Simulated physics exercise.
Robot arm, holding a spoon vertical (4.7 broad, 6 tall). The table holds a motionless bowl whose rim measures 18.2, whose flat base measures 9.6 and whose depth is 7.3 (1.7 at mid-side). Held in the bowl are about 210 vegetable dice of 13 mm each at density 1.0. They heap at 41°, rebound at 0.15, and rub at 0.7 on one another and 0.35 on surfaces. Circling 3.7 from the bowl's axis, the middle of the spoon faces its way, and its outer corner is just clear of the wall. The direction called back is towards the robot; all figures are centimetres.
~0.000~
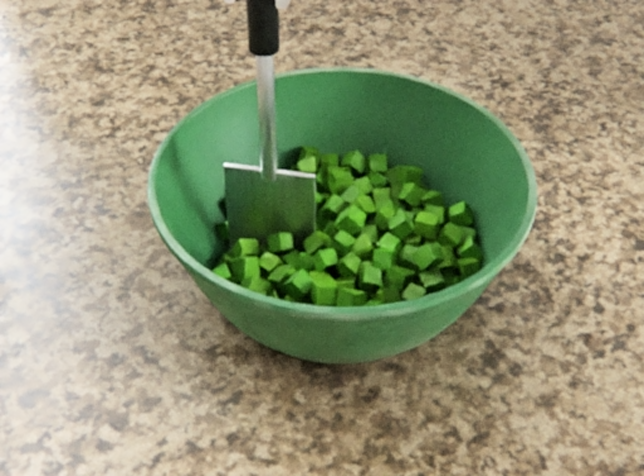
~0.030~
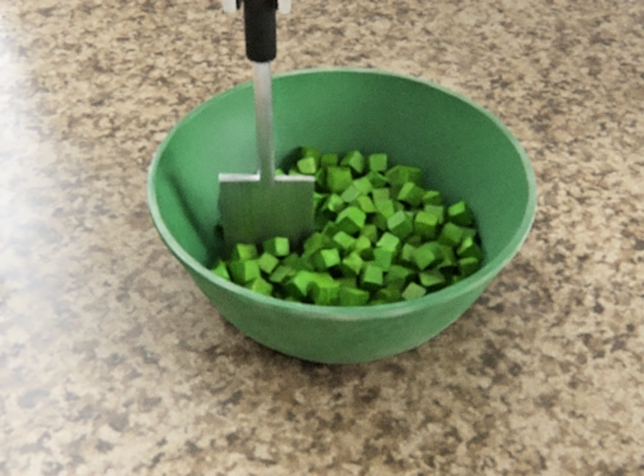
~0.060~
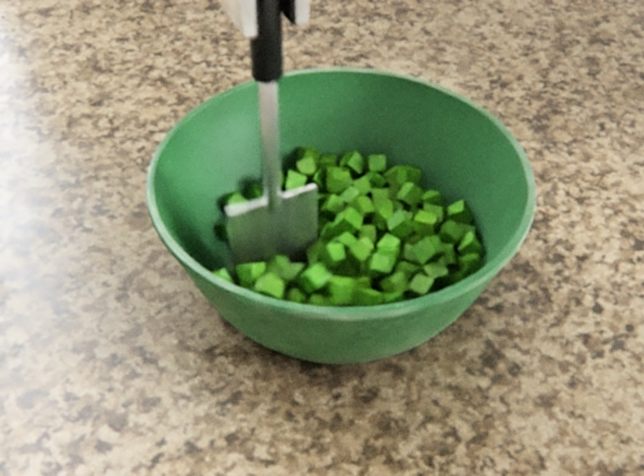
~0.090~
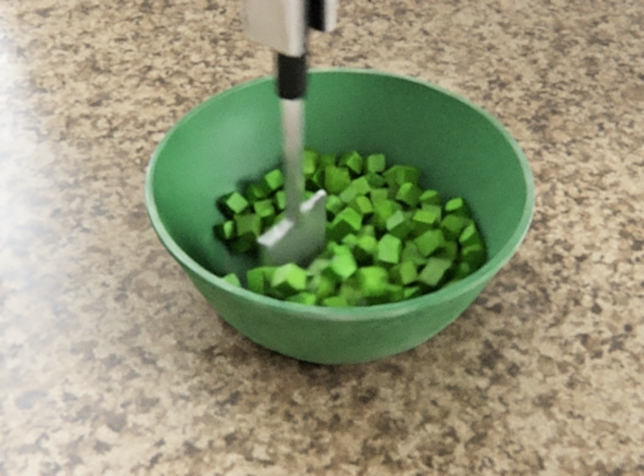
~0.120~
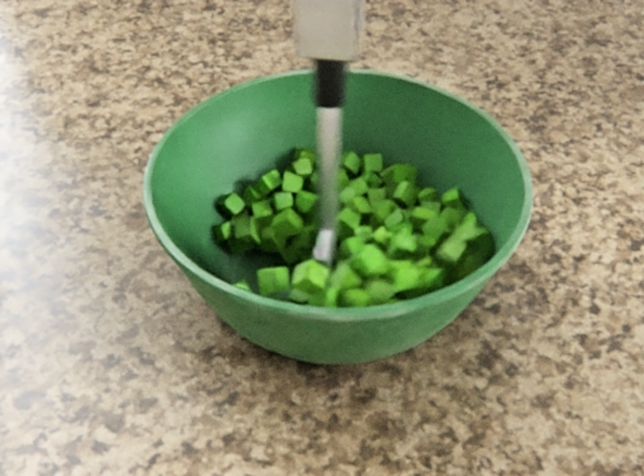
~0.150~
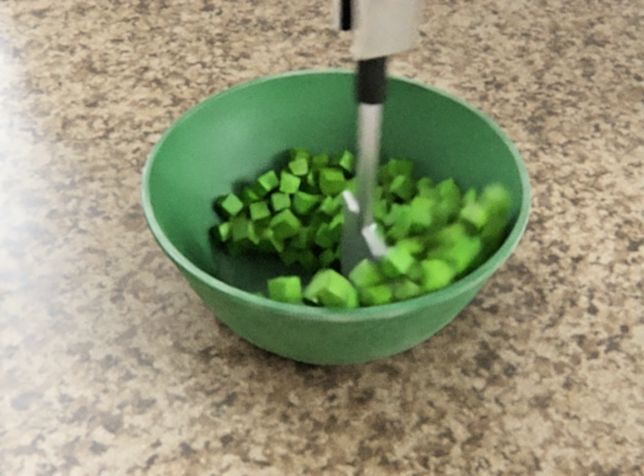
The video shows a robot arm holding an upright spatula-like tool in a green bowl of small green cubes, sweeping it from the left along the near side toward the right, turning it and pushing cubes rightward into a heap.
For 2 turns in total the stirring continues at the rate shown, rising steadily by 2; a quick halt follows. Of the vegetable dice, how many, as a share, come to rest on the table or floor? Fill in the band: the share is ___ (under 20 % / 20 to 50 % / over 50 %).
The share is 20 to 50 %.
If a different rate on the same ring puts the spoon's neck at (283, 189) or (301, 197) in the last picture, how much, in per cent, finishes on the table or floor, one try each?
Roughly 10 per cent on the first try and 15 per cent on the second.
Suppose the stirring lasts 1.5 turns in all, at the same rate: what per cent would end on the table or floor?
I'd expect some 25 per cent.
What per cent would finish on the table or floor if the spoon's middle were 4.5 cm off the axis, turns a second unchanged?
Then some 40 percent.
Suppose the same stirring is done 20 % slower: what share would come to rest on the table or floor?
That would be some 15 percent.
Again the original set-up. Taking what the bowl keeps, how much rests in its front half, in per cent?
Roughly 50 percent of it.
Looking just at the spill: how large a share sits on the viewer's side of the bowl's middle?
Around 40 %.
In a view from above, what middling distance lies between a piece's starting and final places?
9 cm.
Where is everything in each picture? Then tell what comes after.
Spoon neck at (268, 146), 0° round; upper third of the load around (357, 244), from x 220 to 470, top at y 160; 212 in the bowl, in the first picture.
Spoon neck at (266, 153), 11° round; upper third of the load around (354, 248), from x 220 to 470, top at y 160, in the second picture.
Spoon neck at (271, 174), 37° round; upper third of the load around (352, 258), from x 220 to 470, top at y 160, in the third picture.
Spoon neck at (294, 192), 65° round; upper third of the load around (352, 280), from x 225 to 475, top at y 160, in the fourth picture.
Spoon neck at (328, 200), 94° round; upper third of the load around (386, 276), from x 225 to 480, top at y 160, in the fifth picture.
Spoon neck at (366, 197), 122° round; upper third of the load around (422, 260), from x 225 to 495, top at y 160; 212 in the bowl, in the sixth picture.
After 0.40 s, 354° round, highest piece 10 above the table; 185 in the bowl, 17 on the table or floor, 10 in flight or on the tool.
After 0.65 s, 225° round, highest piece 9 above the table; 164 in the bowl, 40 on the table or floor, 8 in flight or on the tool.
After 0.97 s, 0° round, highest piece 6 above the table; 154 in the bowl, 58 on the table or floor.
After 1.67 s, 0° round, highest piece 6 above the table; 154 in the bowl, 58 on the table or floor.
At rest, 154 in the bowl, 58 on the table or floor. That is 27 % on the table or floor.
